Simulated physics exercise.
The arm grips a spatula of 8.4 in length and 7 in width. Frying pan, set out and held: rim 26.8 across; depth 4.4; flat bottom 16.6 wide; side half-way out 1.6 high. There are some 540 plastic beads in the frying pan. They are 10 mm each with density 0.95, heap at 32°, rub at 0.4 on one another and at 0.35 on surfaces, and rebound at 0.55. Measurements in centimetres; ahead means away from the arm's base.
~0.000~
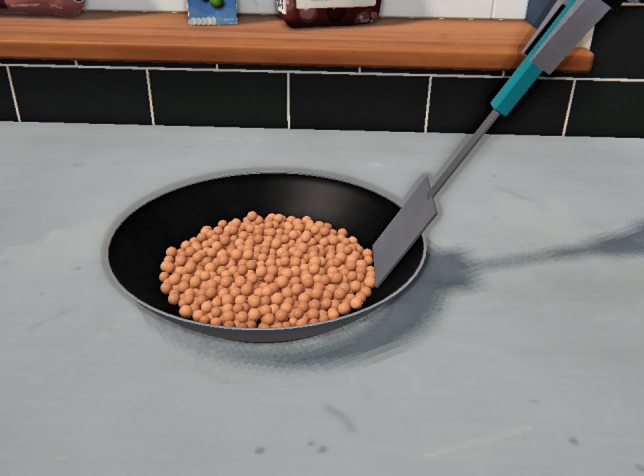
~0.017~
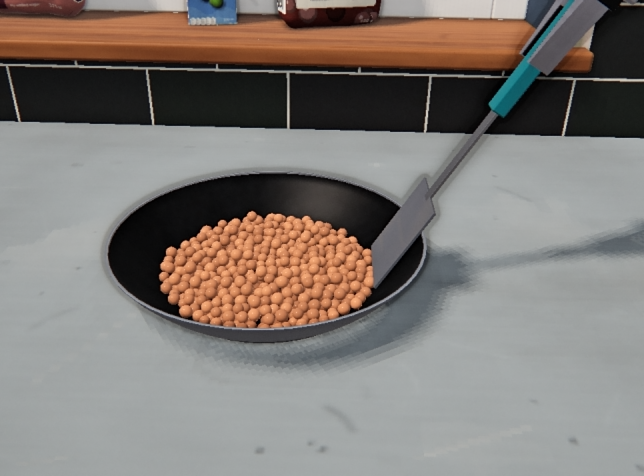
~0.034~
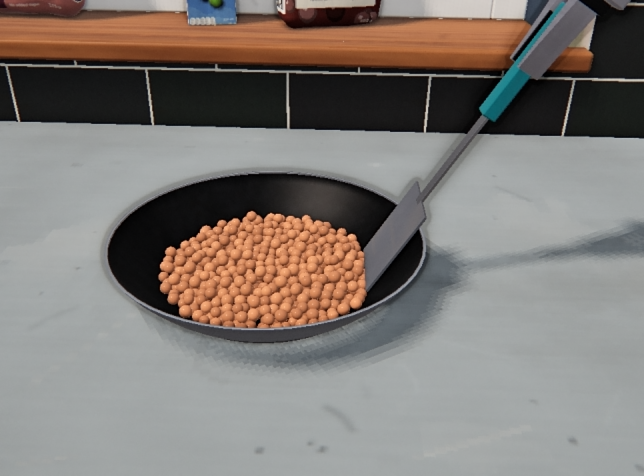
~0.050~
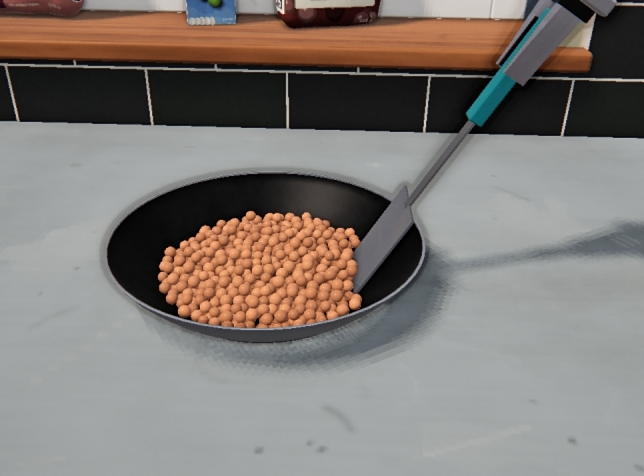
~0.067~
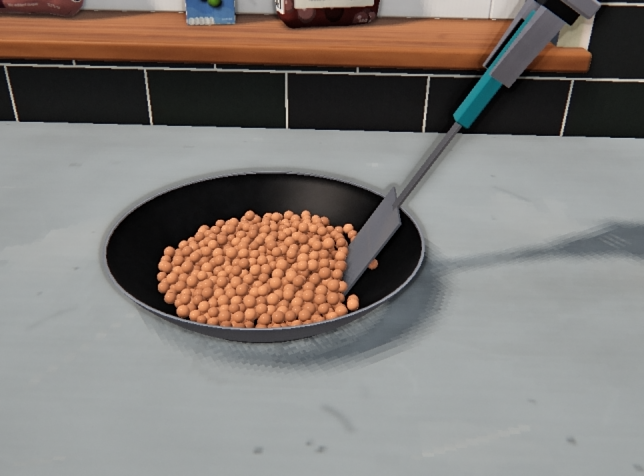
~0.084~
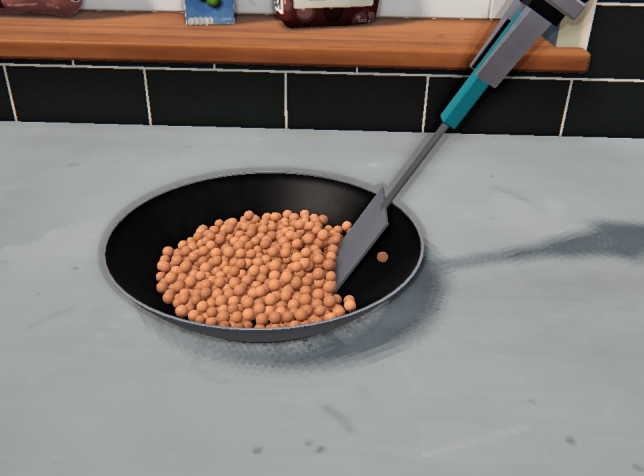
On a grey counter, a grey spatula pushes small orange-brown balls leftward in a black pan.
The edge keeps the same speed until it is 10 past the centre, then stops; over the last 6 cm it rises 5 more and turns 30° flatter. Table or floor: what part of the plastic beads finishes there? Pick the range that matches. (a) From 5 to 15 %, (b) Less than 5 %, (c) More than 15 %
From 5 to 15 % (a).
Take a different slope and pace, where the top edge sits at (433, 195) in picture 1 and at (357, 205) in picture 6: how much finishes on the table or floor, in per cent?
15 per cent.
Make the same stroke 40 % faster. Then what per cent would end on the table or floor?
In that case, close to 10 per cent.
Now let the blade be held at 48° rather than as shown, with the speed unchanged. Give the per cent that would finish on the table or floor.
In that case around 10 per cent.
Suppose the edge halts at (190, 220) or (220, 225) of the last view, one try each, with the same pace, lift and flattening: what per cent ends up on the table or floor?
About 0 and 0 per cent.
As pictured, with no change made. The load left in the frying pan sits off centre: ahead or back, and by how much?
Ahead of centre, near 3.5 centimetres.
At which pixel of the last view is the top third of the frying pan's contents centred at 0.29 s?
I'd put it close to (182, 245).
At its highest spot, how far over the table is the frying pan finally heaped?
It reaches roughly 4.5 cm.
By 0.19 s, sloping 59°, highest piece 5 above the table; 544 in the frying pan.
By 0.29 s, sloping 49°, highest piece 5 above the table; 544 in the frying pan.
By 0.55 s, sloping 29°, highest piece 4 above the table; 502 in the frying pan, 42 on the table or floor.
By 1.60 s, sloping 29°, highest piece 4 above the table; 502 in the frying pan, 42 on the table or floor.
Final count, 502 in the frying pan, 42 on the table or floor. That is 8 % on the table or floor.
